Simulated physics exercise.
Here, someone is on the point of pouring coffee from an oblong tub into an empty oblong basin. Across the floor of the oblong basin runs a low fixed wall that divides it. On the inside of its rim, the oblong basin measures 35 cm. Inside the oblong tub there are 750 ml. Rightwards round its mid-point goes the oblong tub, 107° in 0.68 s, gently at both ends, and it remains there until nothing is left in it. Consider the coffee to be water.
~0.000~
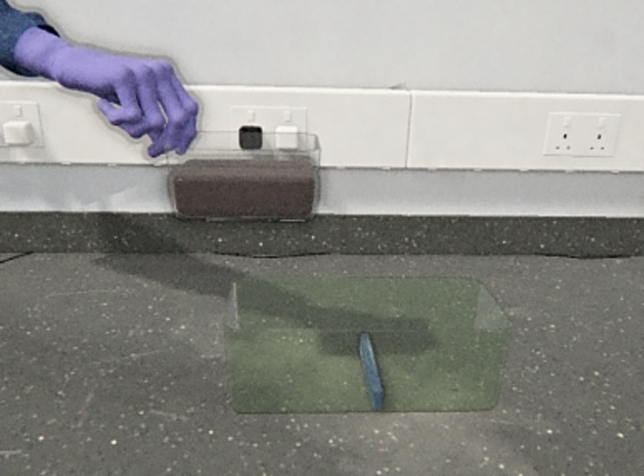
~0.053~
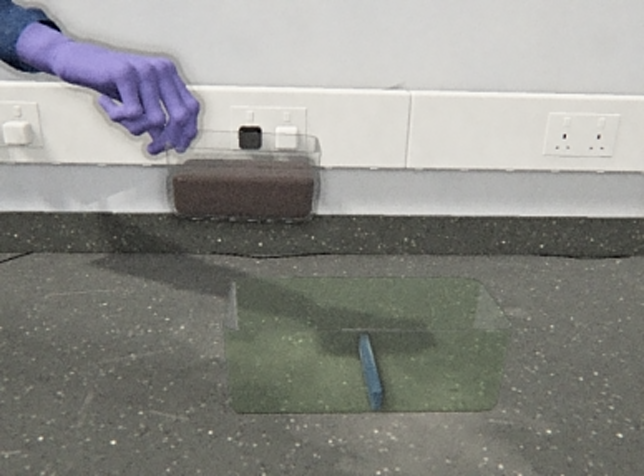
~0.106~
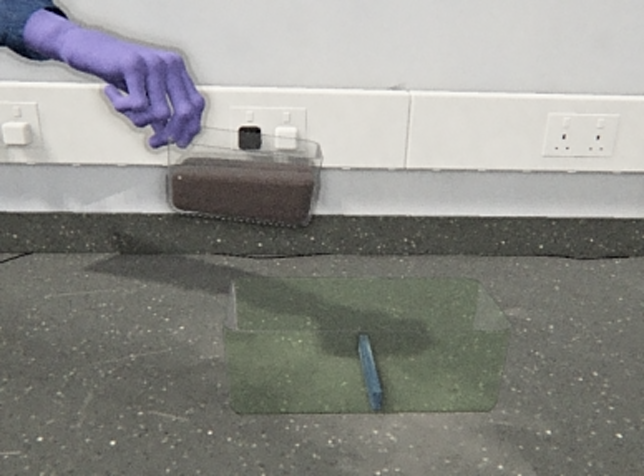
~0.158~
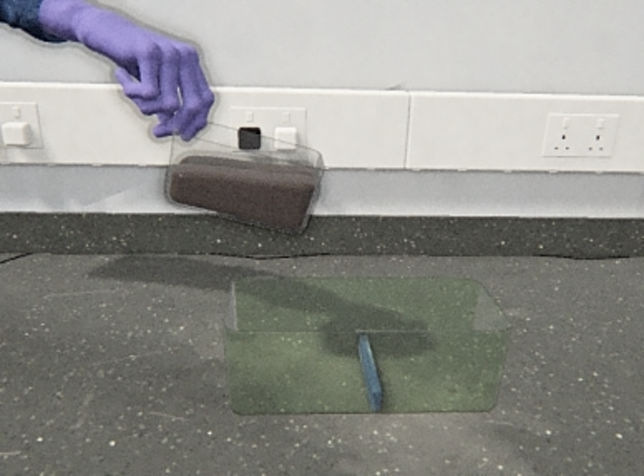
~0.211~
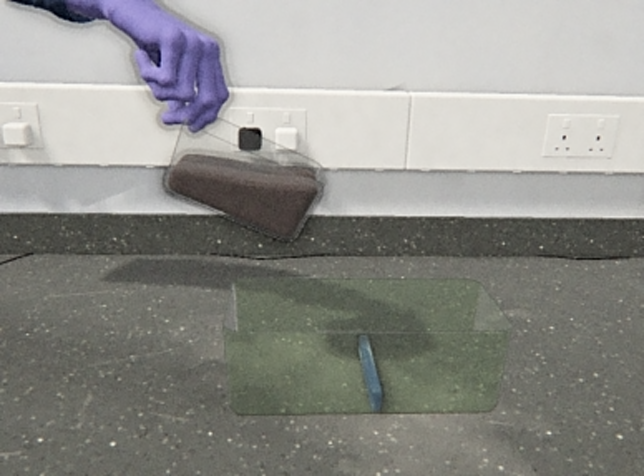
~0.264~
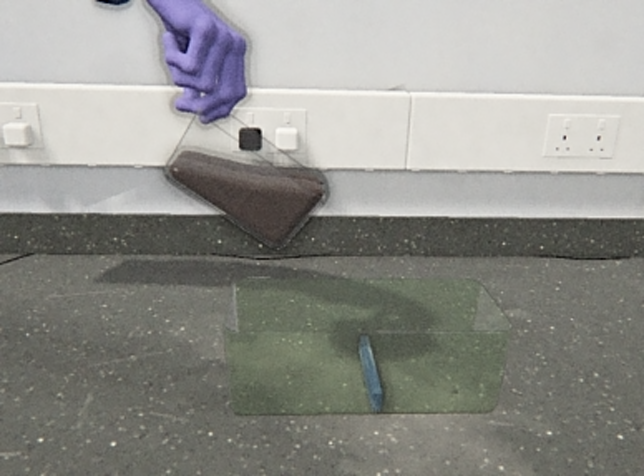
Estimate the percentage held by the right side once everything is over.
I would say 30 per cent.
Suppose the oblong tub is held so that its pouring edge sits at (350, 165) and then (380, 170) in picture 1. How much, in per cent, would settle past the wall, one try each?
The first try gives 50 percent and the second 60 percent.
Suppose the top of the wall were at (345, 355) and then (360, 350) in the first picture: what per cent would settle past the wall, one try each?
Result: 55 per cent, then 30 per cent.
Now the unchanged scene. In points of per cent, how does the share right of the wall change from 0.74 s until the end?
It ends up higher by roughly 8.
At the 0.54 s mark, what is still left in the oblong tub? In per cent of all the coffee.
Roughly 18 percent.
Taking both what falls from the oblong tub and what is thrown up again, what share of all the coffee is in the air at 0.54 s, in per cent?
Near 50 per cent at that moment.
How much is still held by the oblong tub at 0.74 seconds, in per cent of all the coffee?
Around 4 in a hundred is still there.
Then, 0.54 s in, the tilt is 96° and 19 per cent is still to pour, 26 is left of the wall and 5 right of it.
Then, 0.74 s in, the tilt is 107° and 4 per cent is still to pour, 68 is left of the wall and 22 right of it.
Then, 0.95 s in, the tilt is 107° and 0 per cent is still to pour, 64 is left of the wall and 29 right of it.
Then, 1.18 s in, the tilt is 107° and 0 per cent is still to pour, 65 is left of the wall and 29 right of it.
Finally, 65 per cent lies left of the wall, 30 right of it and 5 outside.
